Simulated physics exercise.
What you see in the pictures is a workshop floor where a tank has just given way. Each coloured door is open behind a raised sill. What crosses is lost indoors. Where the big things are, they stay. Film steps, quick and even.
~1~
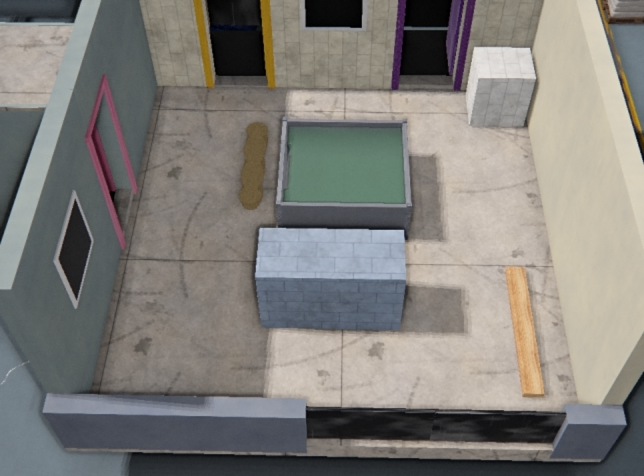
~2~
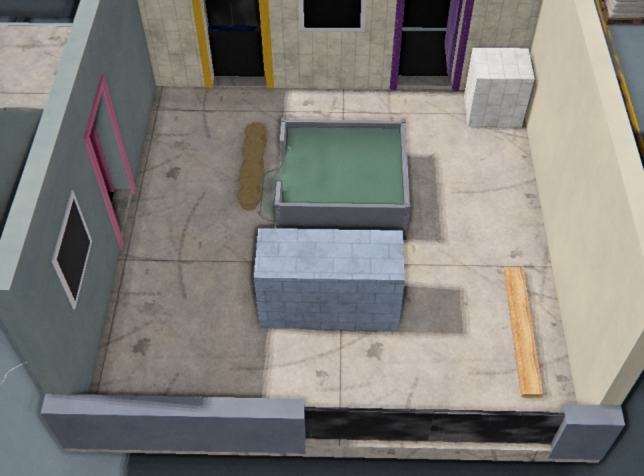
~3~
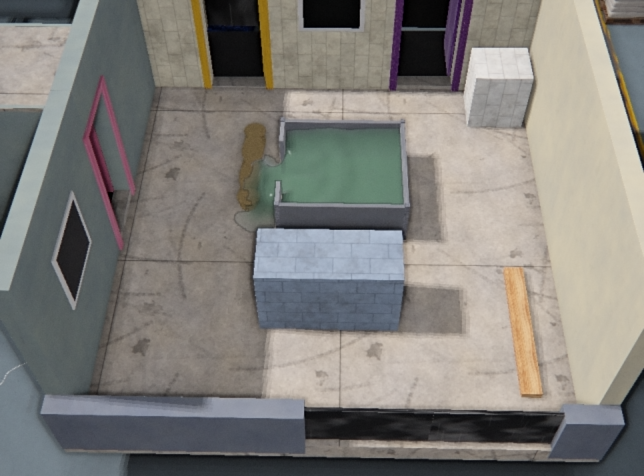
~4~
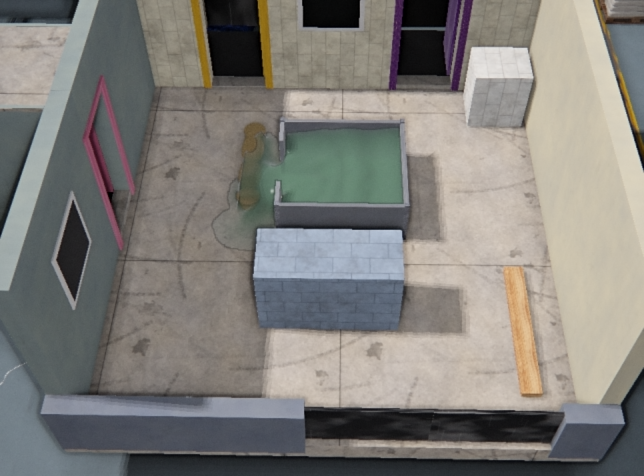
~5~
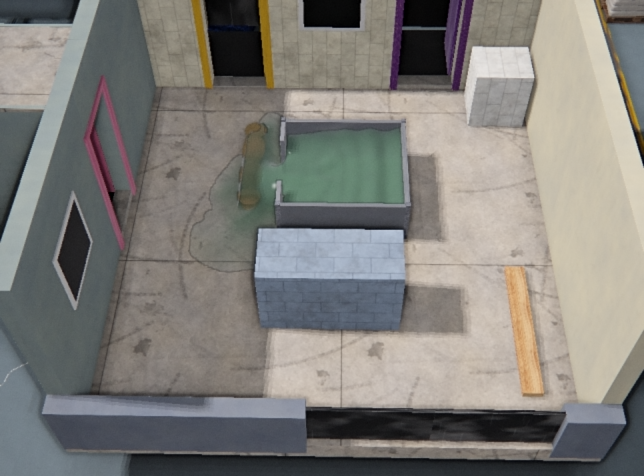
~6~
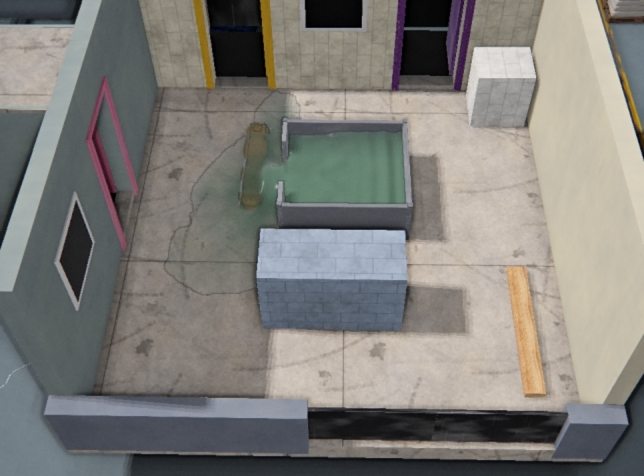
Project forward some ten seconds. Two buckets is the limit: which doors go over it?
The yellow door is going to be swamped; the purple door is going to stay within two buckets; the pink door is going to stay within two buckets.
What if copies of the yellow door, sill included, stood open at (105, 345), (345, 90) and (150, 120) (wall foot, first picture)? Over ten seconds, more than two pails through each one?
Door by door: Gets past, gets past, gets past.
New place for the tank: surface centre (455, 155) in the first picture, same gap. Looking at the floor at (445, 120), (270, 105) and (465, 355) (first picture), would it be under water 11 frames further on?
First one stays unwetted, next one gets inundated, last one stays unwetted.
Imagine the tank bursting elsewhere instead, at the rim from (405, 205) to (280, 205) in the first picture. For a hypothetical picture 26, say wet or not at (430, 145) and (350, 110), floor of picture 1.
Untouched, then untouched.
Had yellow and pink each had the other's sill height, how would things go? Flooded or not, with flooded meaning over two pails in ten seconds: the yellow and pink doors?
After the swap, the yellow door falls short and the pink door overshoots.
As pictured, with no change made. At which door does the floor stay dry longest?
It's the purple one.
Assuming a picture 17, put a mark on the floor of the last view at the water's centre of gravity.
Roughly (283, 200) in the last picture.
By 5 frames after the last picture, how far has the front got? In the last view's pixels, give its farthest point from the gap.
Somewhere about (129, 358).
A moment on, water covers 35 % of the floor; the yellow door under two buckets in, the purple door not reached, the pink door wet at the sill, nothing in.
Next, water covers 45 % of the floor; the yellow door under two buckets in, the purple door wet at the sill, nothing in, the pink door under two buckets in.
Then, water covers 55 % of the floor; the yellow door over two buckets in, the purple door wet at the sill, nothing in, the pink door under two buckets in.
Later, water covers 80 % of the floor; the yellow door over two buckets in, the purple door wet at the sill, nothing in, the pink door under two buckets in.
In the end, water covers 95 % of the floor; the yellow door over two buckets in, the purple door wet at the sill, nothing in, the pink door under two buckets in.
